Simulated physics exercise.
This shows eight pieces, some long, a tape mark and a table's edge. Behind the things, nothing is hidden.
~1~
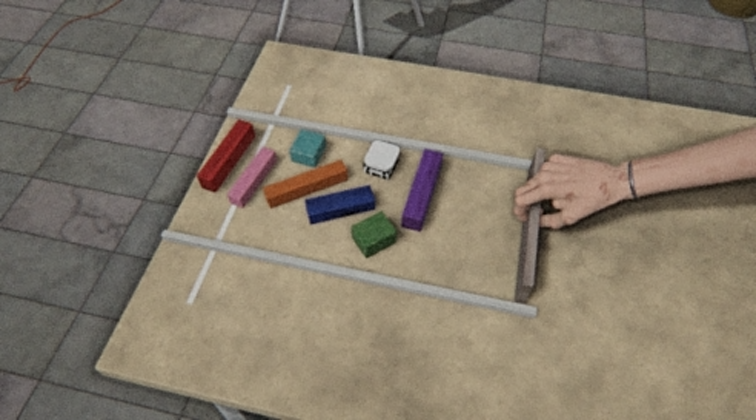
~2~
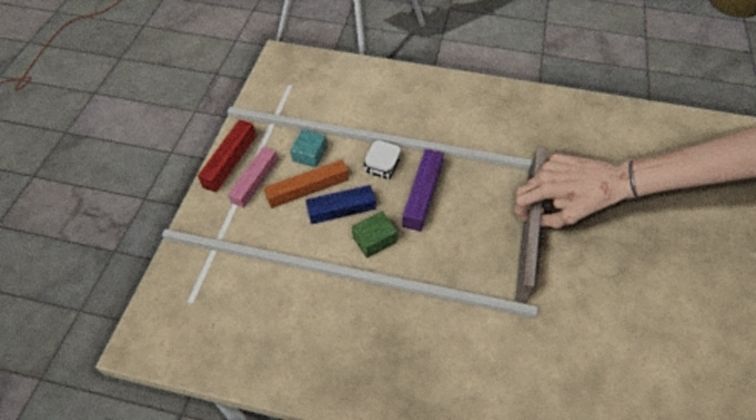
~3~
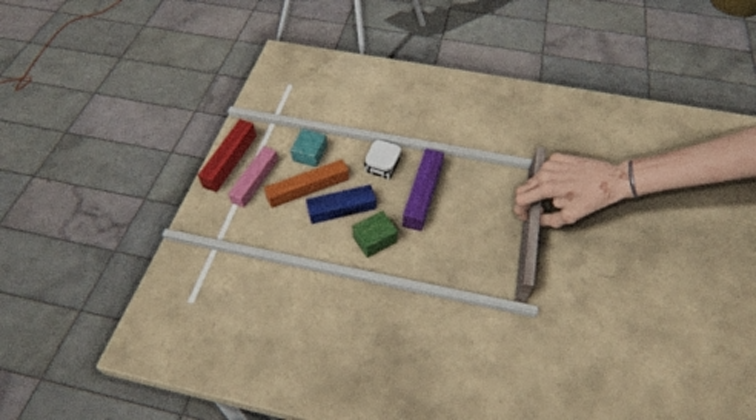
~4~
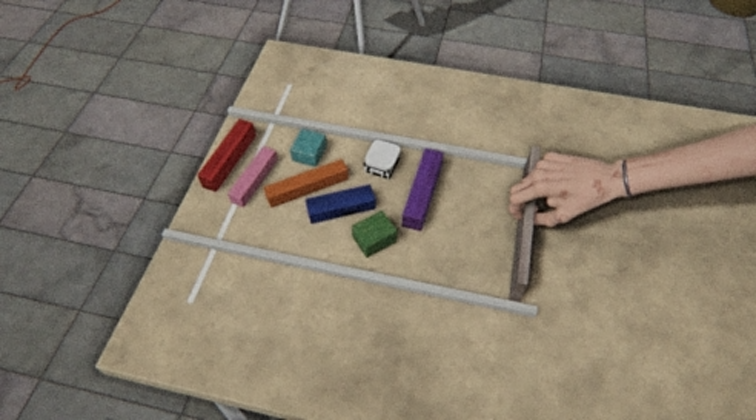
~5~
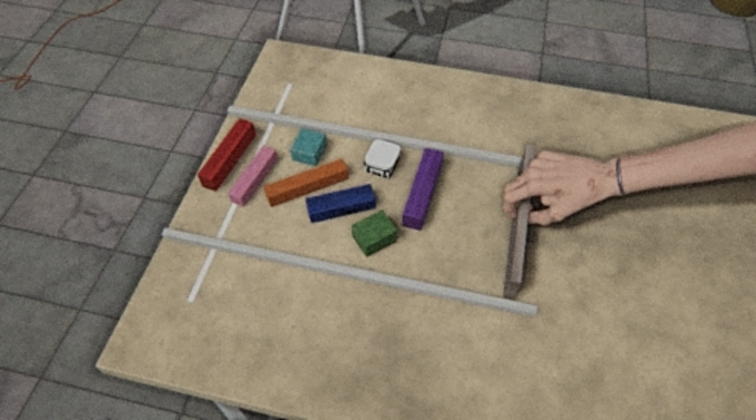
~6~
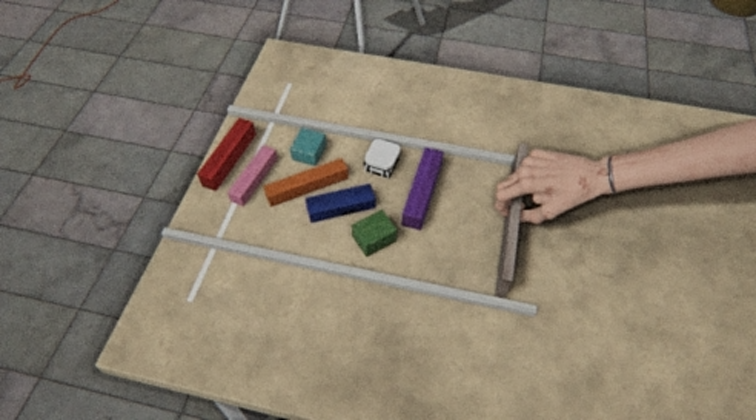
On a tabletop above paving, a hand slides a board slightly left between two rails, while the coloured blocks stay still.
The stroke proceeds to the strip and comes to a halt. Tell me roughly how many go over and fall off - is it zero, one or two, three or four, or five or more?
Roughly three or four fall off.
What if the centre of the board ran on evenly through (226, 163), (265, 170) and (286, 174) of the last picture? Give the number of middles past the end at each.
6; 1; 0.
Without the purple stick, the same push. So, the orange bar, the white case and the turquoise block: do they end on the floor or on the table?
Note: Orange bar is on by the end; white case is on by the end; turquoise block is on by the end.
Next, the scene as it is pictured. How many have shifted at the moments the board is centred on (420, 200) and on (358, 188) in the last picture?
First 1 and then 5.
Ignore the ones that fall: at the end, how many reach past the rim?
That'd be 2.
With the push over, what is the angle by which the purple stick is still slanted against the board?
Roughly 0 degrees.
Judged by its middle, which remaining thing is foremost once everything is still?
It's the orange bar.
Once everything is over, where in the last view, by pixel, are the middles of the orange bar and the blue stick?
You'll see the orange bar at (200, 164), with the blue stick at (197, 191).
A little later, none off yet; red stick at rest near (228, 153); pink bar at rest near (254, 175); turquoise block at rest near (309, 147).
Next, none off yet; red stick at rest near (228, 153); pink bar at rest near (254, 175); turquoise block moving near (304, 146).
Later still, none off yet; red stick shifted a little near (210, 149); pink bar shifted a little near (225, 167); turquoise block shifted well along near (244, 130).
When it is over, the number that fall off is three or four; down, turquoise block, pink bar and red stick.
